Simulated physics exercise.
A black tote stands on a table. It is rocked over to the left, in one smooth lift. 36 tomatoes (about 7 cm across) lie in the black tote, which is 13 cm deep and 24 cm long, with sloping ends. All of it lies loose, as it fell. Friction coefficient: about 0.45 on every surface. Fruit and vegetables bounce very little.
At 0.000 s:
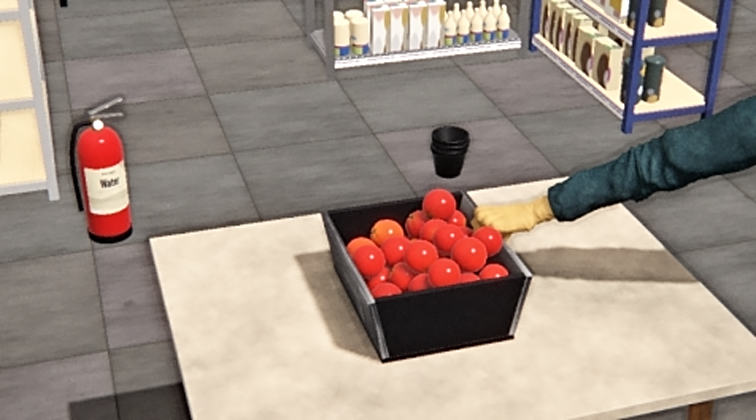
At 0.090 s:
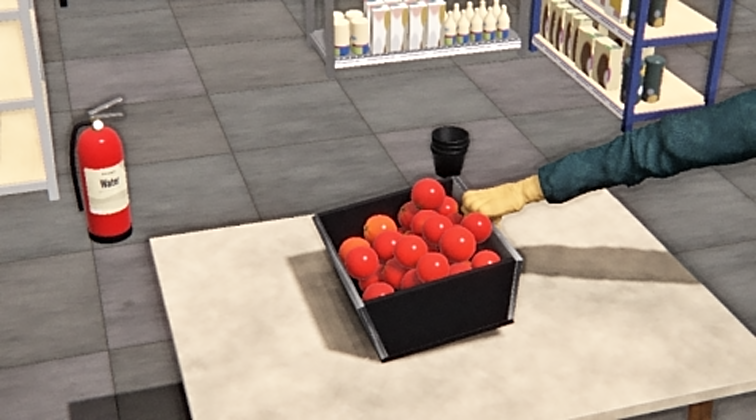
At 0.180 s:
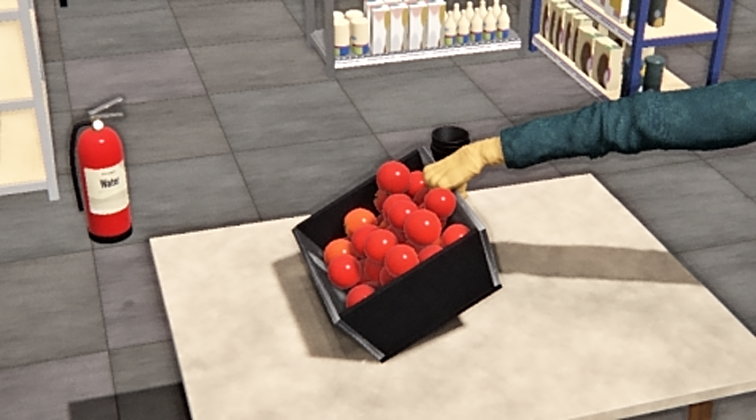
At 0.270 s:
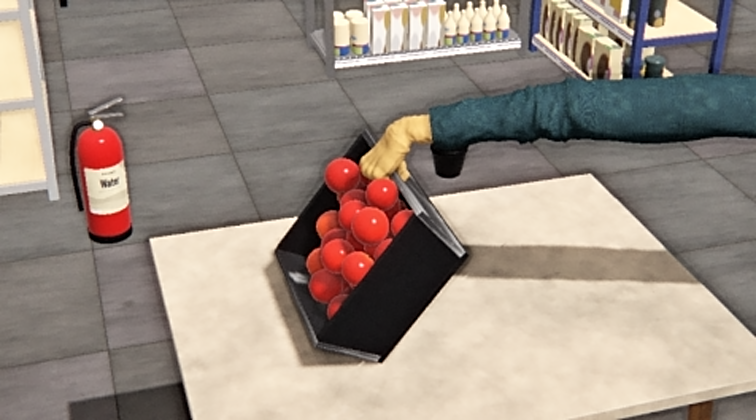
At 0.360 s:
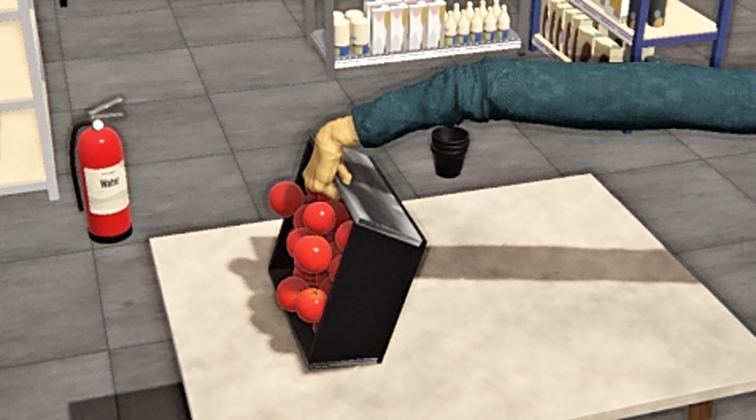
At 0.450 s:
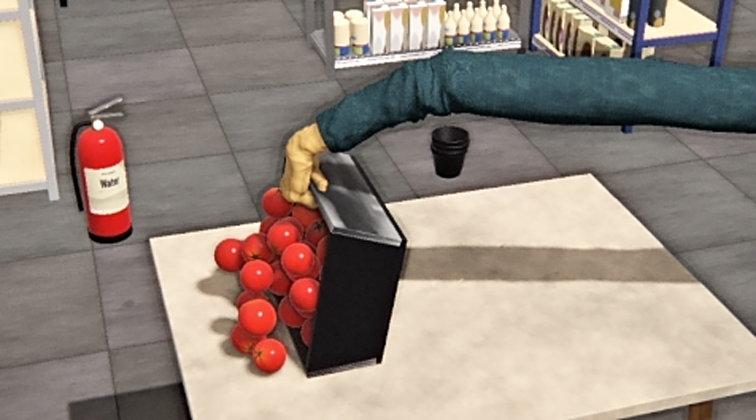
The video shows a gloved hand in a dark teal sleeve tilting a black tote of loose red tomatoes to the left on a table, steadily raising its right side until several tomatoes roll out onto the tabletop.
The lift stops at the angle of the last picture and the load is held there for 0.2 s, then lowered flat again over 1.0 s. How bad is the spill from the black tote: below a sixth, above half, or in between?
Over half of the tomatoes leave the black tote.
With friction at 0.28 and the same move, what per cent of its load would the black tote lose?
In that case black tote 70 per cent.
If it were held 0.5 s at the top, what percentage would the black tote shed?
Then black tote 80 per cent.
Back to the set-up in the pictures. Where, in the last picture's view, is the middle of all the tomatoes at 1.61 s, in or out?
Around (192, 332).
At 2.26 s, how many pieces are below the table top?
Roughly 16.
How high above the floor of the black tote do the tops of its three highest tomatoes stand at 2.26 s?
Roughly 13 cm high.
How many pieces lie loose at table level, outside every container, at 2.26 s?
About 8.
After 0.74 s, tilt 78°; 24 of 36 out of the black tote.
After 1.10 s, tilt 46°; 26 of 36 out of the black tote.
After 1.61 s, tilt 0°; 26 of 36 out of the black tote.
When it is over (at 2.26 s), 26 of 36 out of the black tote. Asked share, 26 of 36, 72 per cent.
